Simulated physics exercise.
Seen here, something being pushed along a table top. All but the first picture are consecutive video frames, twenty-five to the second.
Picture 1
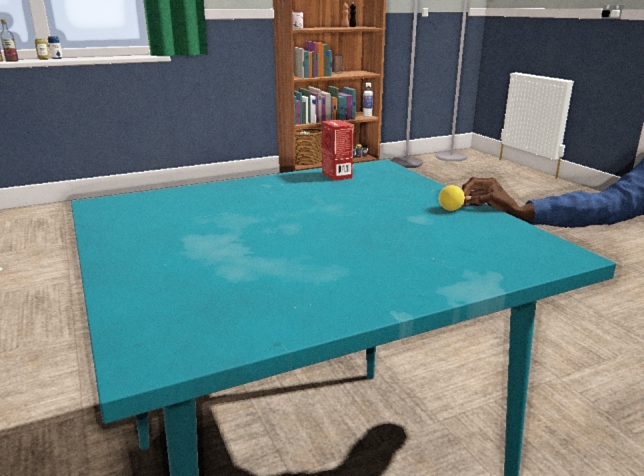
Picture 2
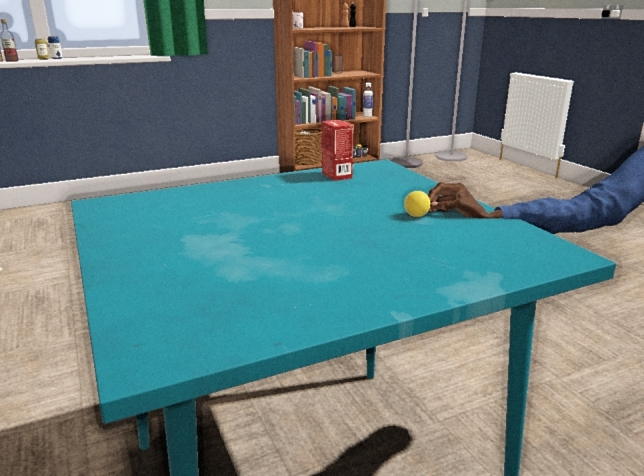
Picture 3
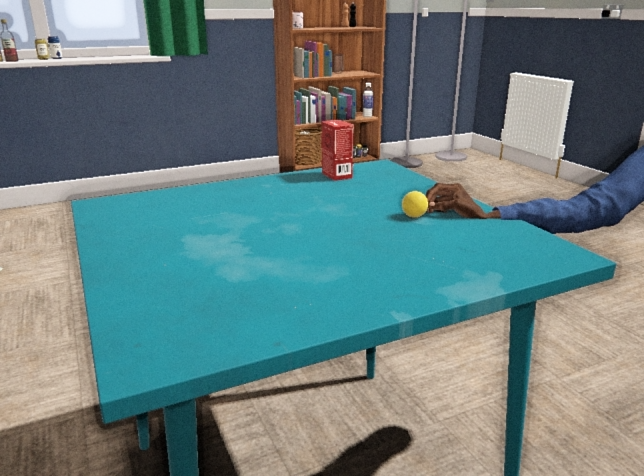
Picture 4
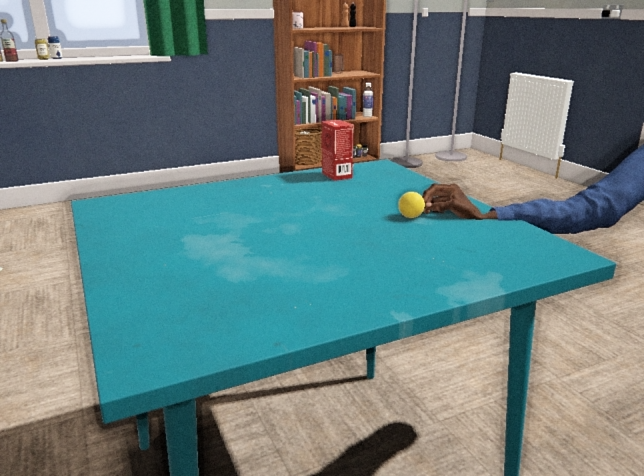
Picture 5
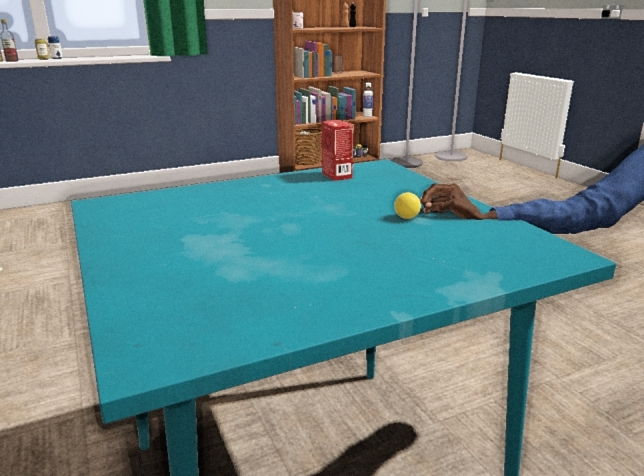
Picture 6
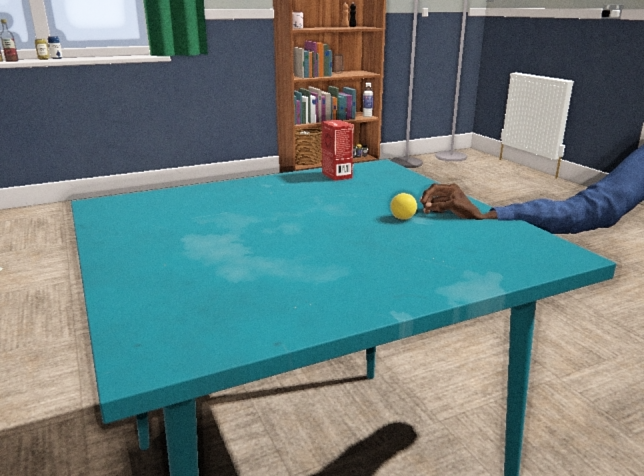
In the video, a hand reaching in from the right pushes a yellow lemon leftward across a teal table top, near a red box. The hand then stays nearly still while the lemon rolls slightly farther left, away from the fingers.
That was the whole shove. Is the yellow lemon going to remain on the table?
The yellow lemon stays on the table.
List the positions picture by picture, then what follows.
Under the hand; yellow lemon (451, 198), in the first picture.
Under the hand; yellow lemon (417, 204), in the second picture.
Under the hand; yellow lemon (415, 205), in the third picture.
Yellow lemon (411, 205), in the fourth picture.
Yellow lemon (408, 206), in the fifth picture.
Yellow lemon (404, 207) rolled a little, in the sixth picture.
Then, 0.40 s after the last picture, yellow lemon rolled well along near (369, 213).
Then, 0.90 s after the last picture, yellow lemon rolled well along near (337, 218).
At rest, moved from the start, yellow lemon. Seen from the same camera at the end, yellow lemon near (317, 222).
